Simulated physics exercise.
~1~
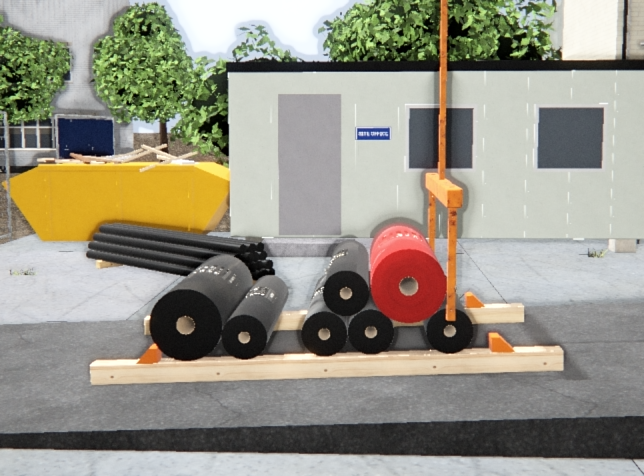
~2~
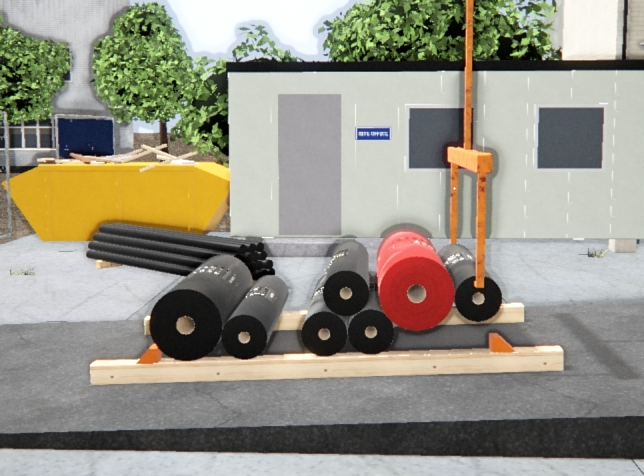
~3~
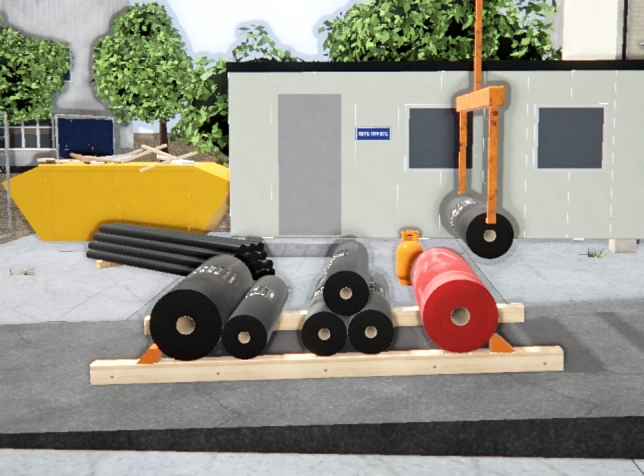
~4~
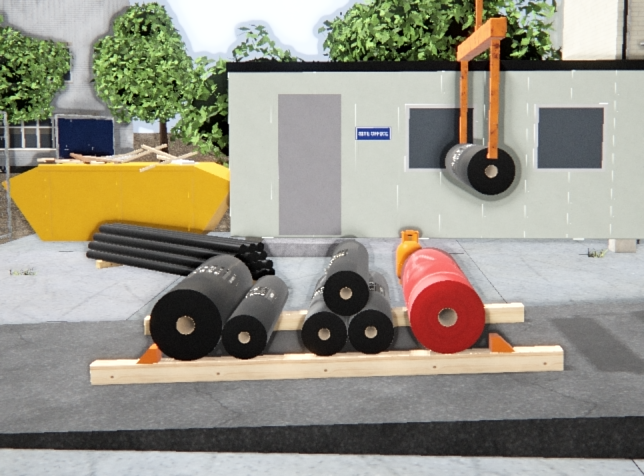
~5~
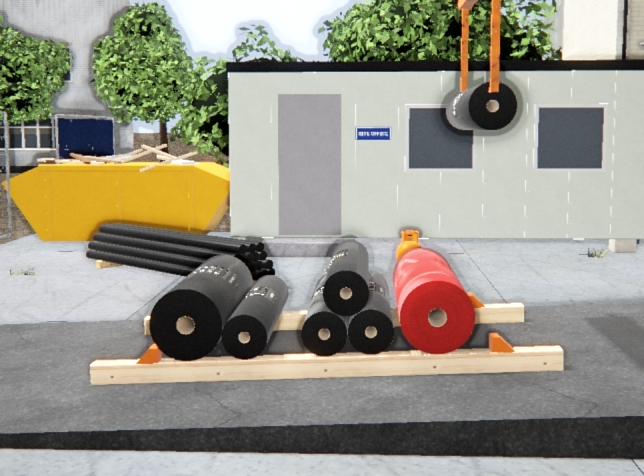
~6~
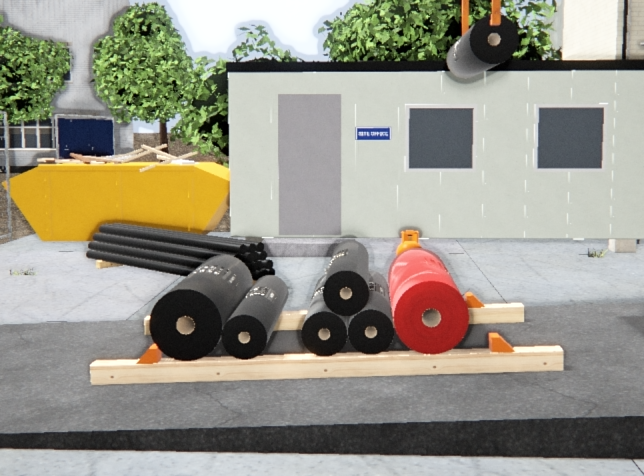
An orange lifting frame hoists out a black roll, and the red roll drops, then rolls left.
